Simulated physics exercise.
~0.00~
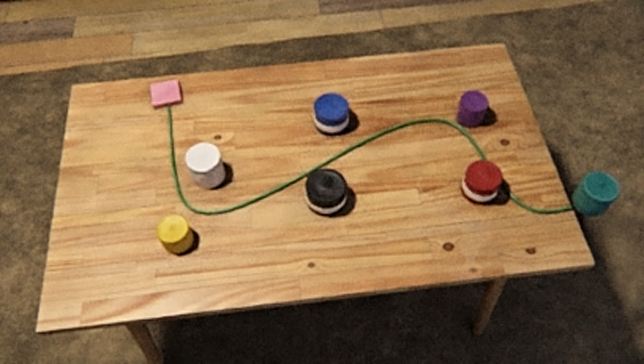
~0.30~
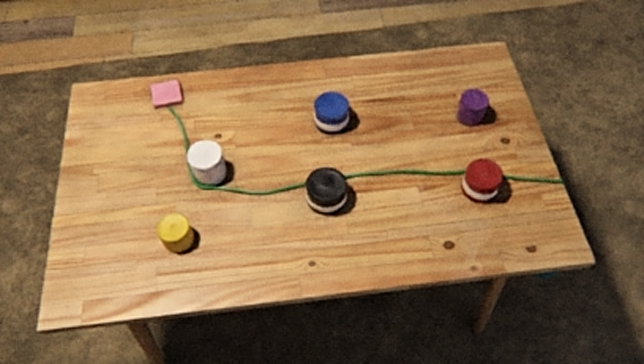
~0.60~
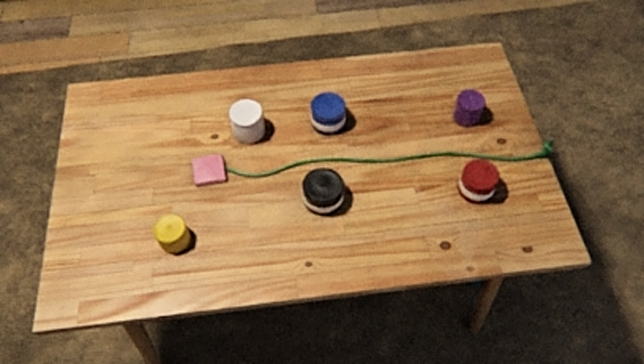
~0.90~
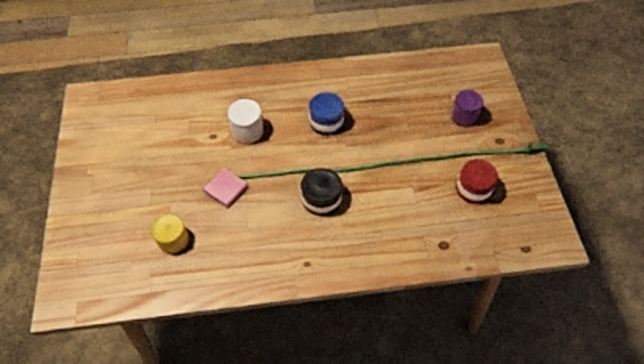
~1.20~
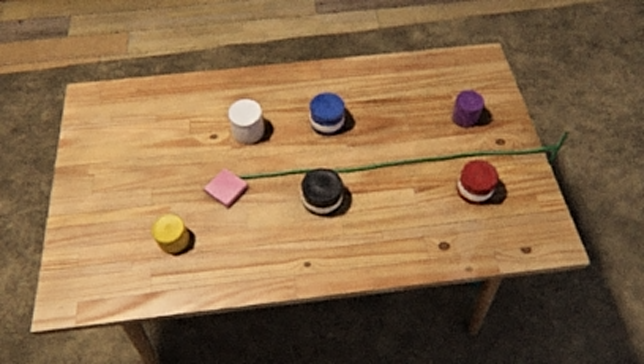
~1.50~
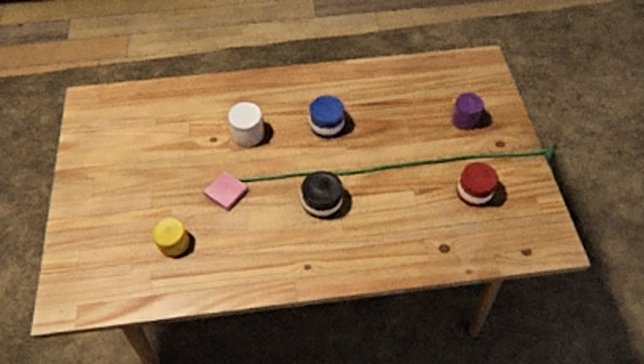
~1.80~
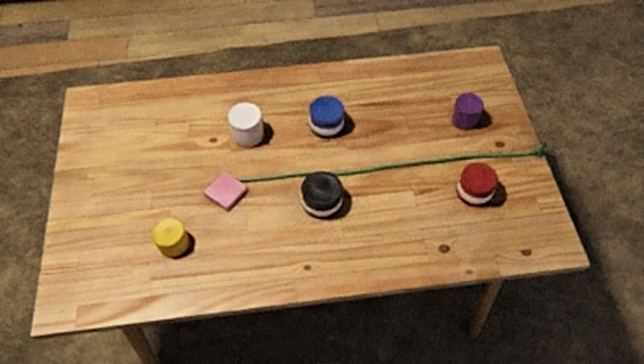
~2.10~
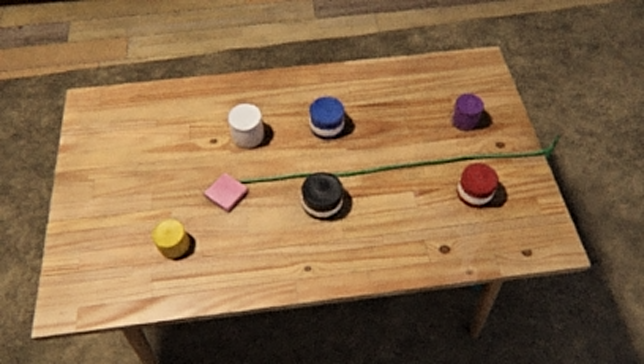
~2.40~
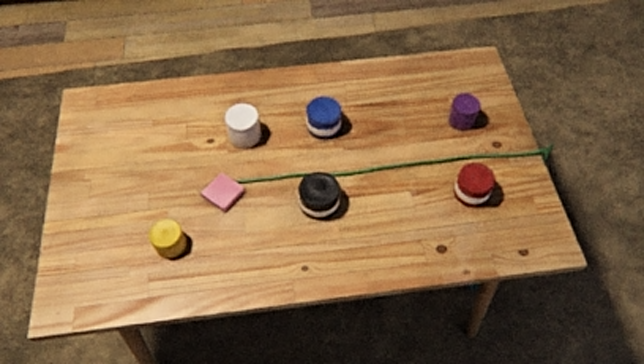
Wooden table with a teal cylinder dropping off the right edge, its green cord dragging a pink square inward past a nudged white tub.
